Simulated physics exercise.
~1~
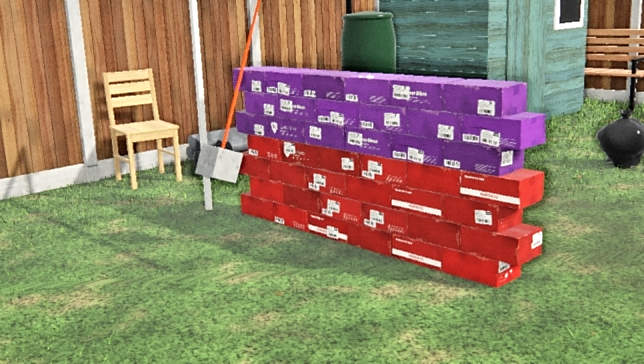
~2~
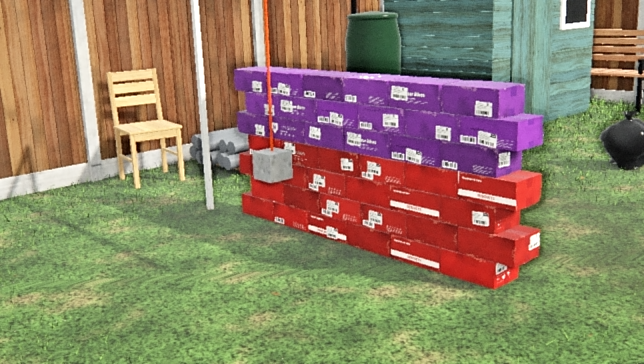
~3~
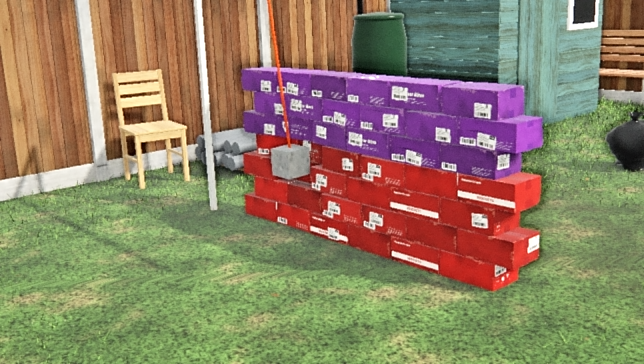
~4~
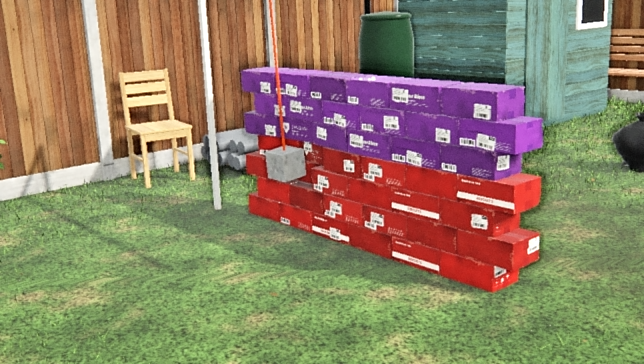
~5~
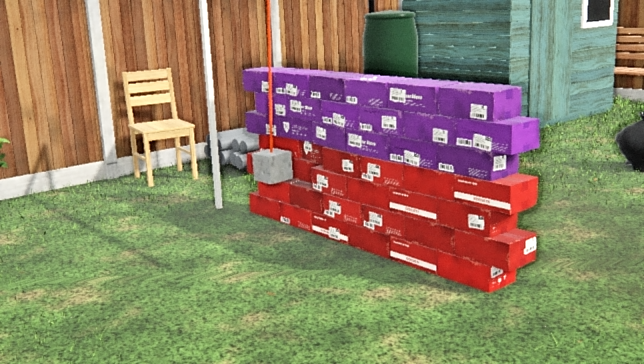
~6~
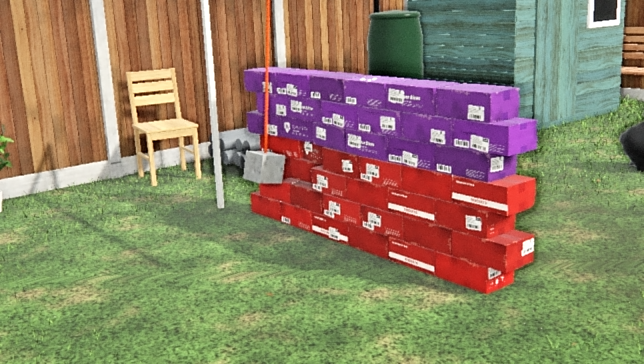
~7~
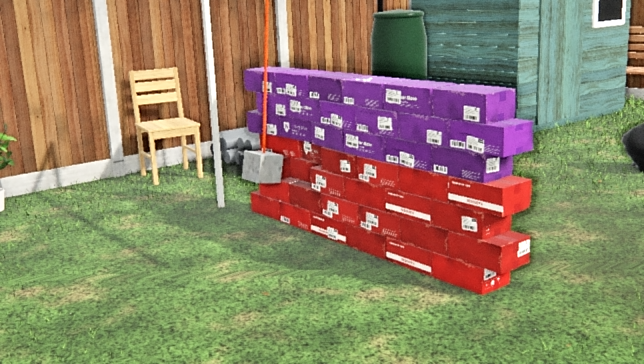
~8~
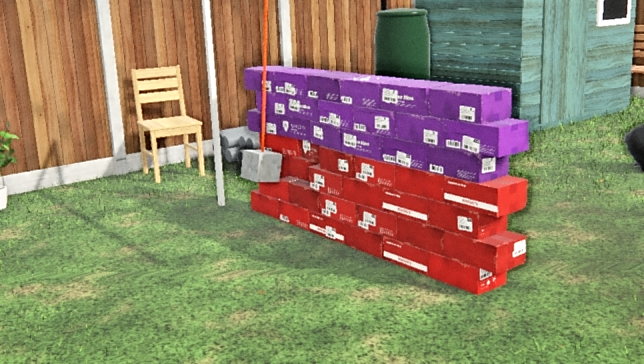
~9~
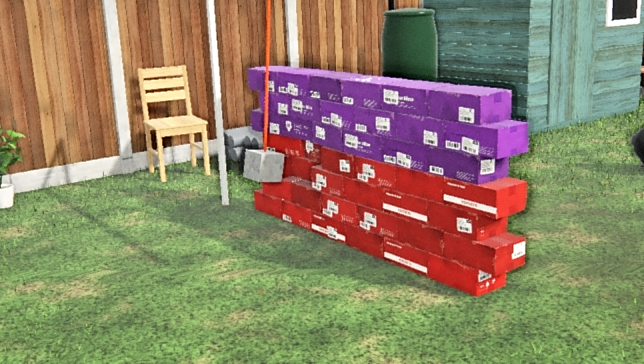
In a fenced back yard, a grey block on an orange line swings against a purple and red parcel wall, which stays standing.
